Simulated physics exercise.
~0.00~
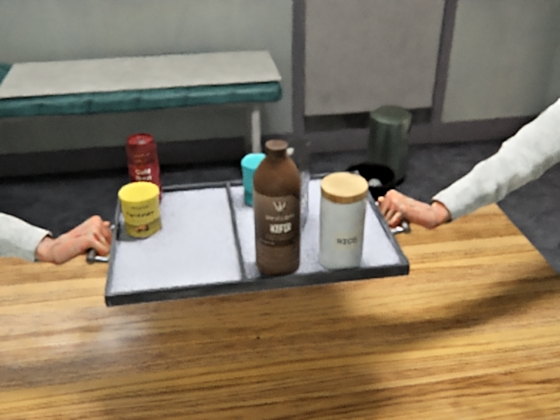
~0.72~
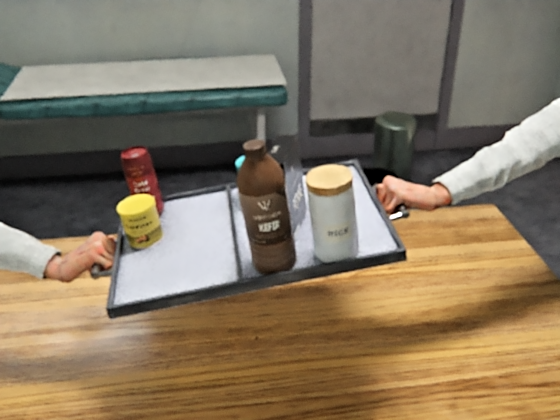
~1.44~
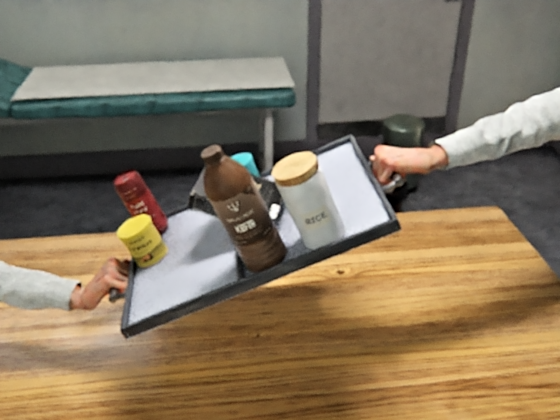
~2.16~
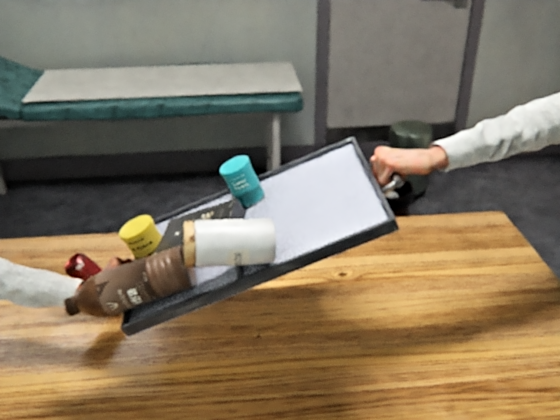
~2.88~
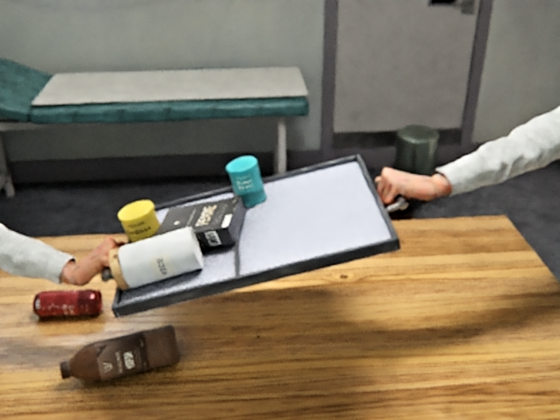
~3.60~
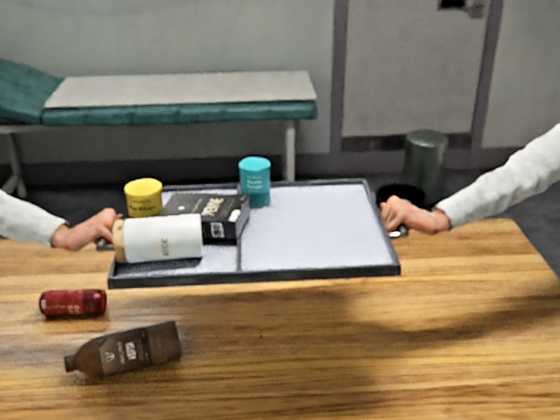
Over a wooden table, two hands tip a tray left and level it, red can and brown bottle falling, white jar lying toppled.
